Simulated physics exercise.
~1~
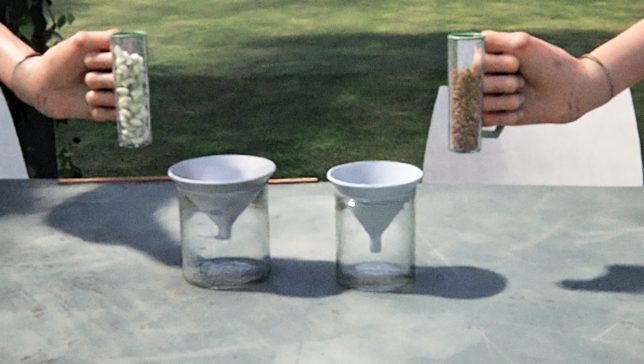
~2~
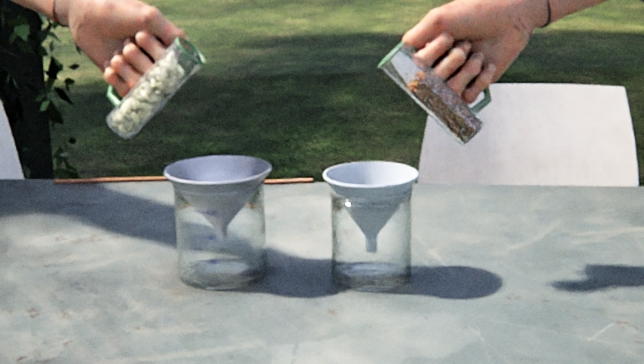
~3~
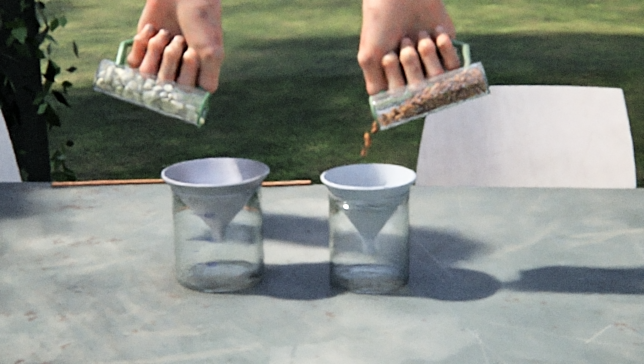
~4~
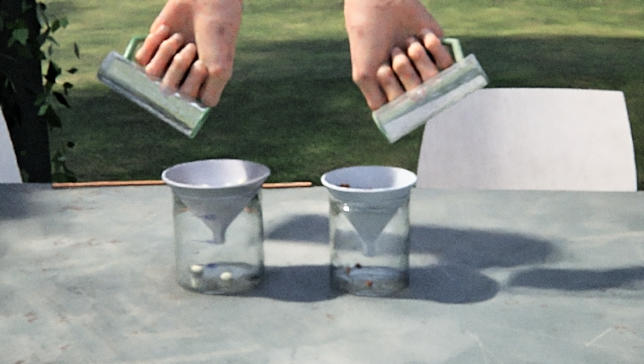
In the video, two hands tip clear cups of pale pieces and small brown pieces over funnels set in glass jars on a table, emptying them; both funnels clog, with only a few pieces reaching the bottom of each jar.
